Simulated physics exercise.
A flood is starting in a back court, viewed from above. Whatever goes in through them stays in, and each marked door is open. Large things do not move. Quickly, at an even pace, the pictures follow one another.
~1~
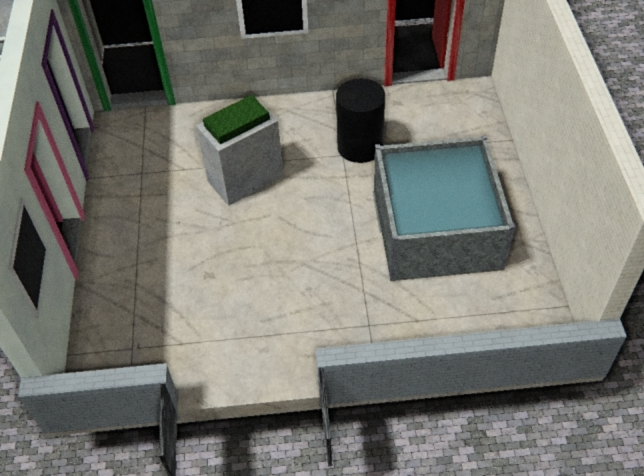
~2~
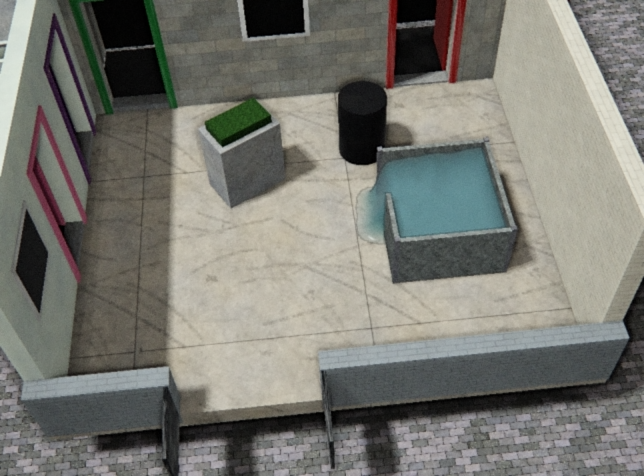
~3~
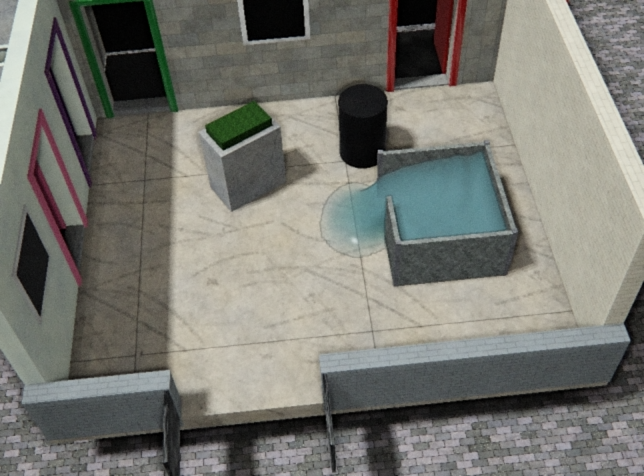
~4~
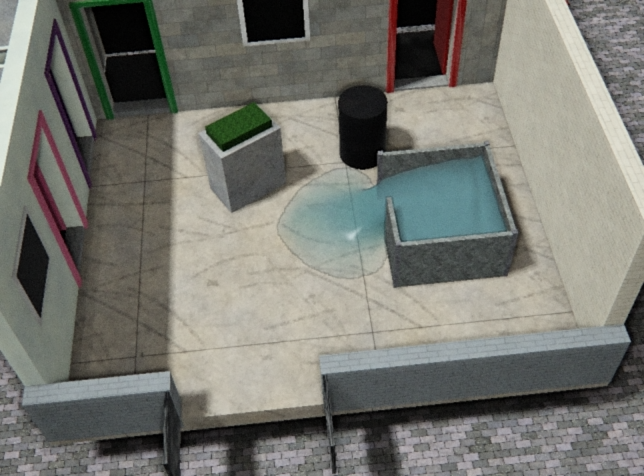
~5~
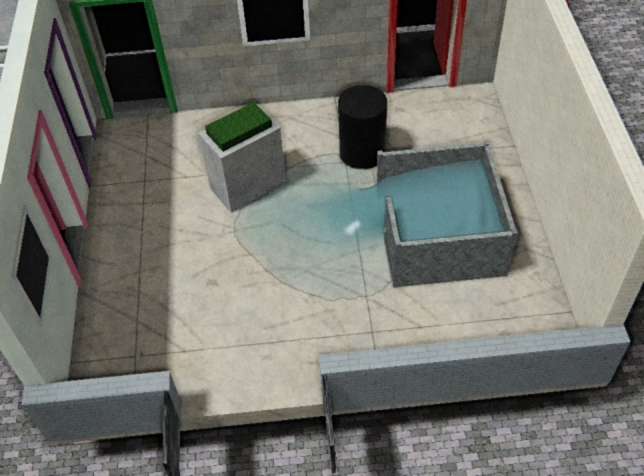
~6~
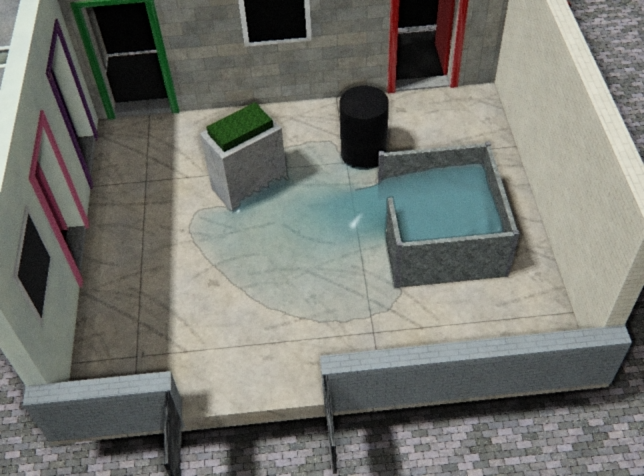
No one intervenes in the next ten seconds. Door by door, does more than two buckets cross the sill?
My prediction: The pink door is going to let through more than allowed. The green door is going to let through no more than allowed. The red door is going to let through no more than allowed. The purple door is going to let through no more than allowed.
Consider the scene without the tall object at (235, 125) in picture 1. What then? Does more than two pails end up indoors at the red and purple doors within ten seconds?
One by one: Red door remains within the limit, purple door exceeds the limit.
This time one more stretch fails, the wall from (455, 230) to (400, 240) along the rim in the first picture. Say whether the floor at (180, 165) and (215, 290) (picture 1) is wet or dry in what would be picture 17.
Taking them in turn, they come out spared and soaked.
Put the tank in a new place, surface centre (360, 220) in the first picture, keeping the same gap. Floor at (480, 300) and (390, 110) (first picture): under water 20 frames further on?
Parched, parched.
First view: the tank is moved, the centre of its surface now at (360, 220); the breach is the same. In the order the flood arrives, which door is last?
That would be the red one.
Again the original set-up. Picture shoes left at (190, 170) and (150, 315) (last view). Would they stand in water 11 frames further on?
So I'd put them as unwetted and swamped.
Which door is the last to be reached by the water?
Answer - the red door.
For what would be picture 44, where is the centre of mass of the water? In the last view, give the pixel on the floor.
I reckon somewhere around (259, 240).
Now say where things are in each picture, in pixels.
The open tank at (441, 190) is whole and still, in the first picture.
Water pours out at (385, 199) and has run to (373, 189), in the second picture.
Water pours out at (386, 205) and has run to (330, 236), in the third picture.
The front is at (285, 221), out from the gap at (386, 207), in the fourth picture.
Water pours out at (385, 207) and has run to (242, 219), in the fifth picture.
The front is at (197, 224), out from the gap at (387, 208), in the sixth picture.
A moment on, water covers 40 % of the floor; the pink door under two buckets in, the green door not reached, the red door not reached, the purple door not reached.
Next, water covers 50 % of the floor; the pink door over two buckets in, the green door wet at the sill, nothing in, the red door not reached, the purple door wet at the sill, nothing in.
Then, water covers 55 % of the floor; the pink door far over two buckets in, the green door wet at the sill, nothing in, the red door wet at the sill, nothing in, the purple door wet at the sill, nothing in.
Later, water covers 80 % of the floor; the pink door far over two buckets in, the green door wet at the sill, nothing in, the red door wet at the sill, nothing in, the purple door under two buckets in.
In the end, water covers 95 % of the floor; the pink door far over two buckets in, the green door wet at the sill, nothing in, the red door wet at the sill, nothing in, the purple door under two buckets in.
